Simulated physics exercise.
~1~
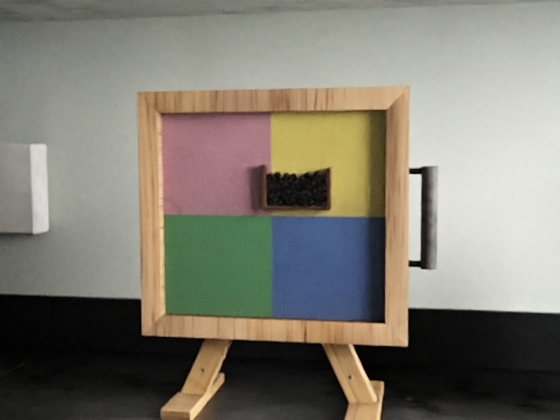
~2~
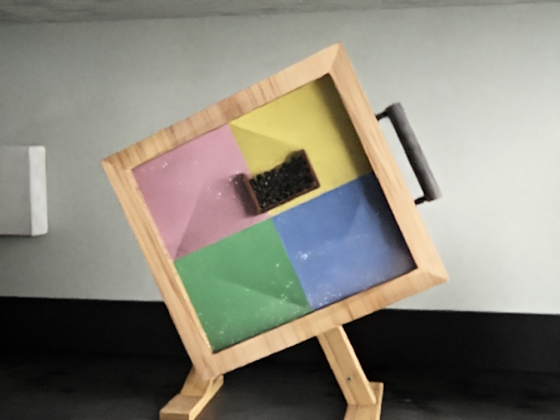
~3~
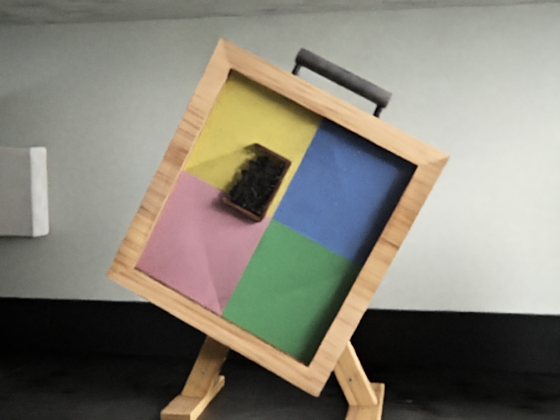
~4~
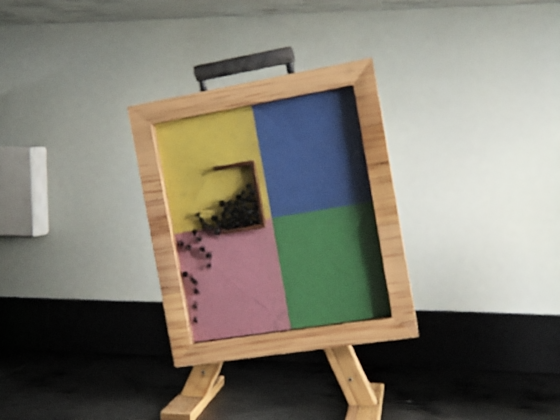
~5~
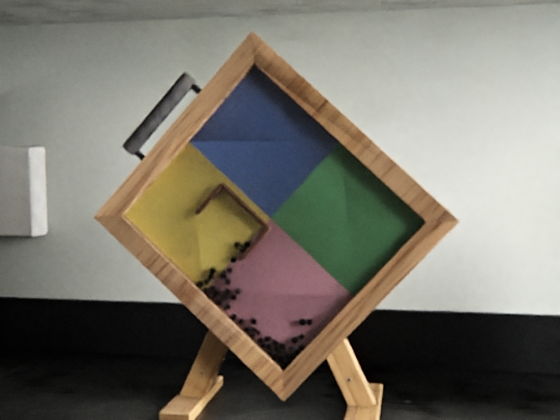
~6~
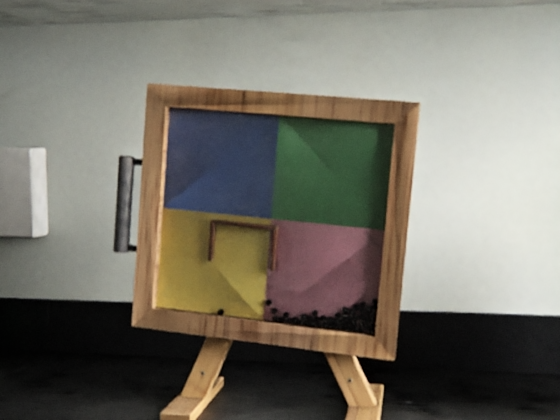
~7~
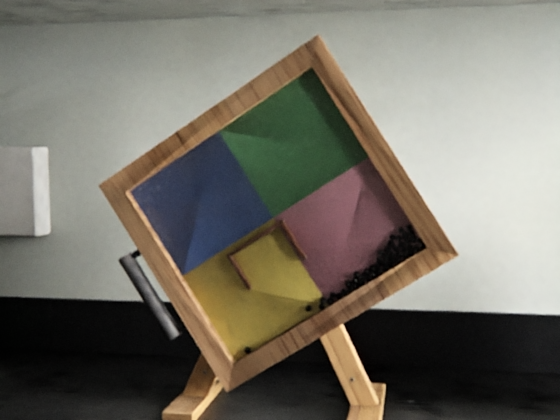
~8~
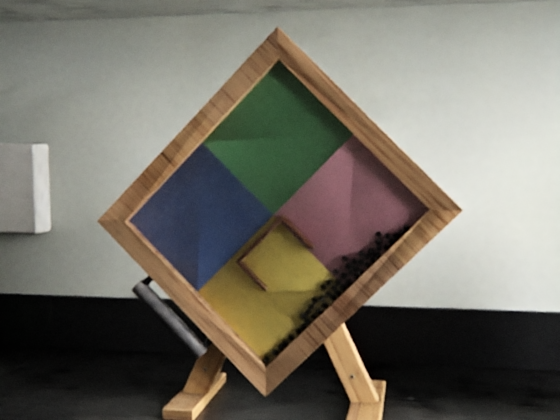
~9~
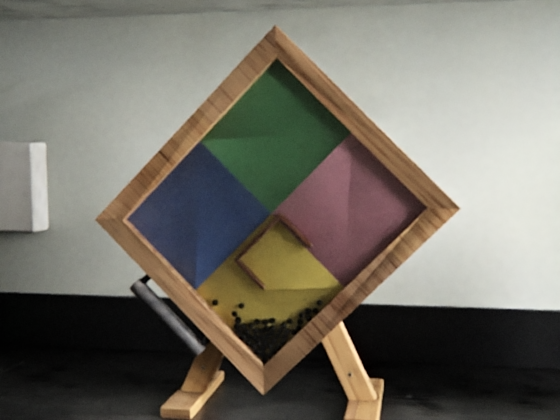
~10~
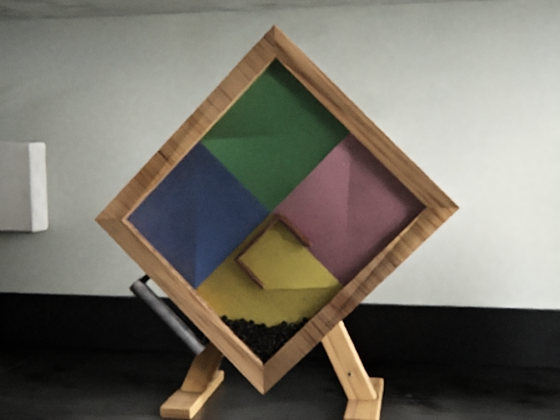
In the video, a square wooden case with four coloured quarters and a small tray of black beads turns anticlockwise on a stand, spilling the beads across pink and into yellow, where they settle in the bottom corner as the case rests tilted like a diamond.
